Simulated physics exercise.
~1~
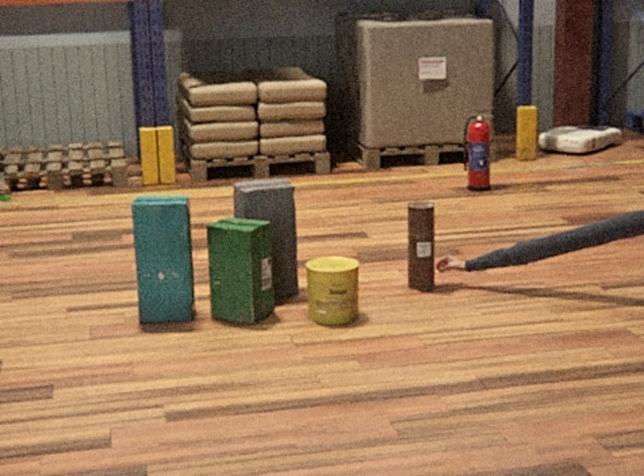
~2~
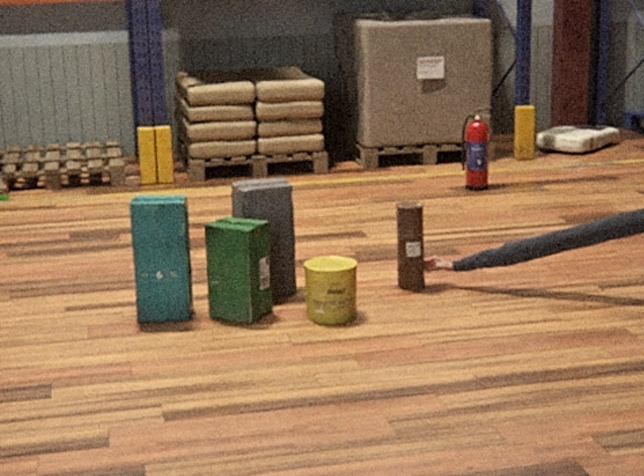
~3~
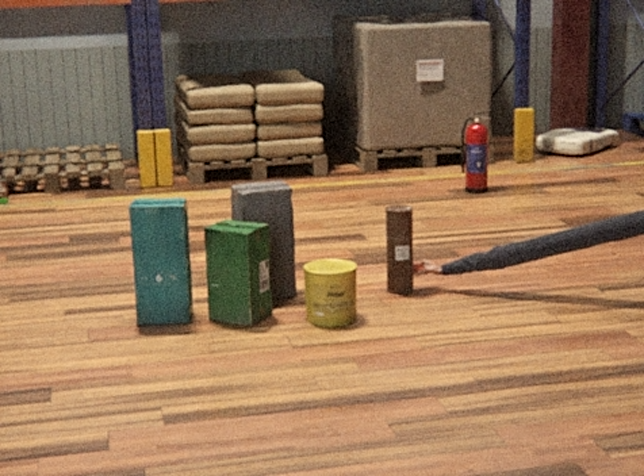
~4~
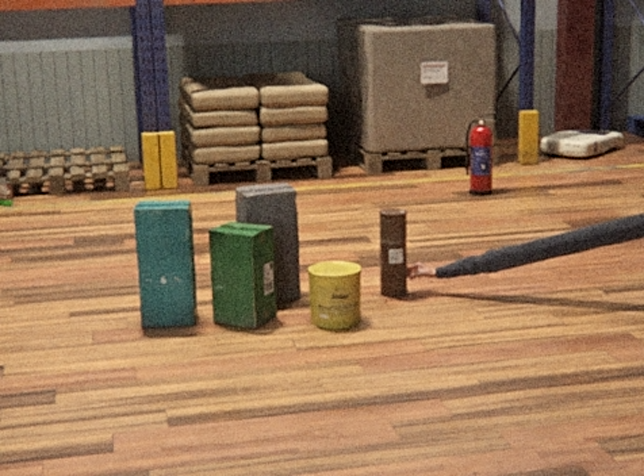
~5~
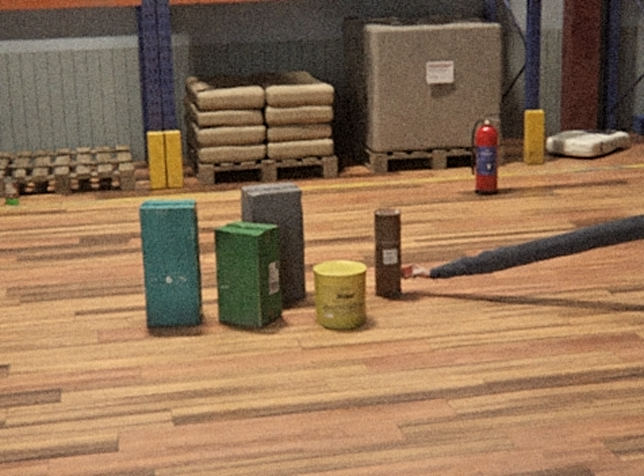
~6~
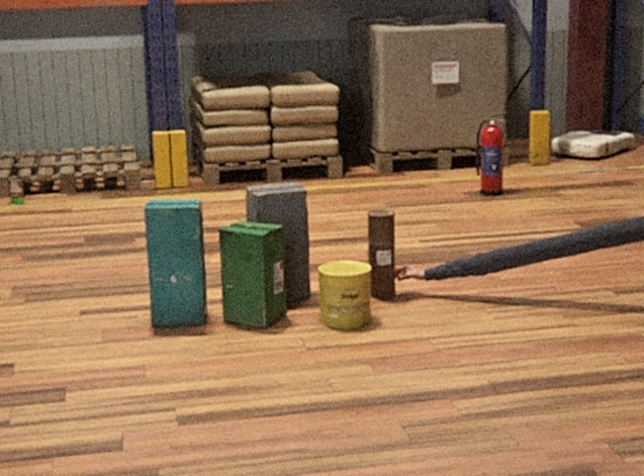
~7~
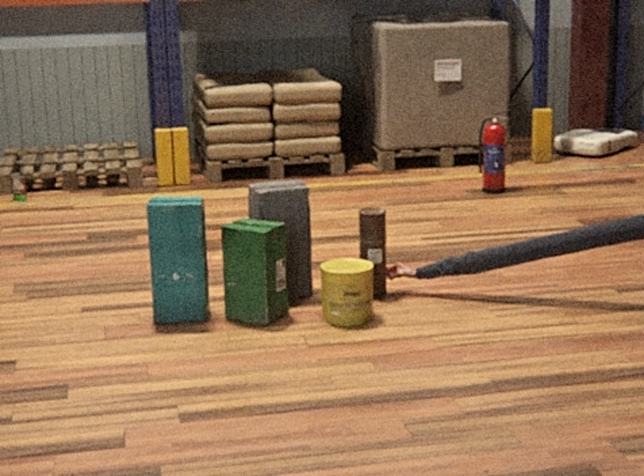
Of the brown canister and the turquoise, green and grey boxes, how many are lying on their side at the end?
None of them are lying on their side. The brown canister and all three boxes are still standing upright at the end.
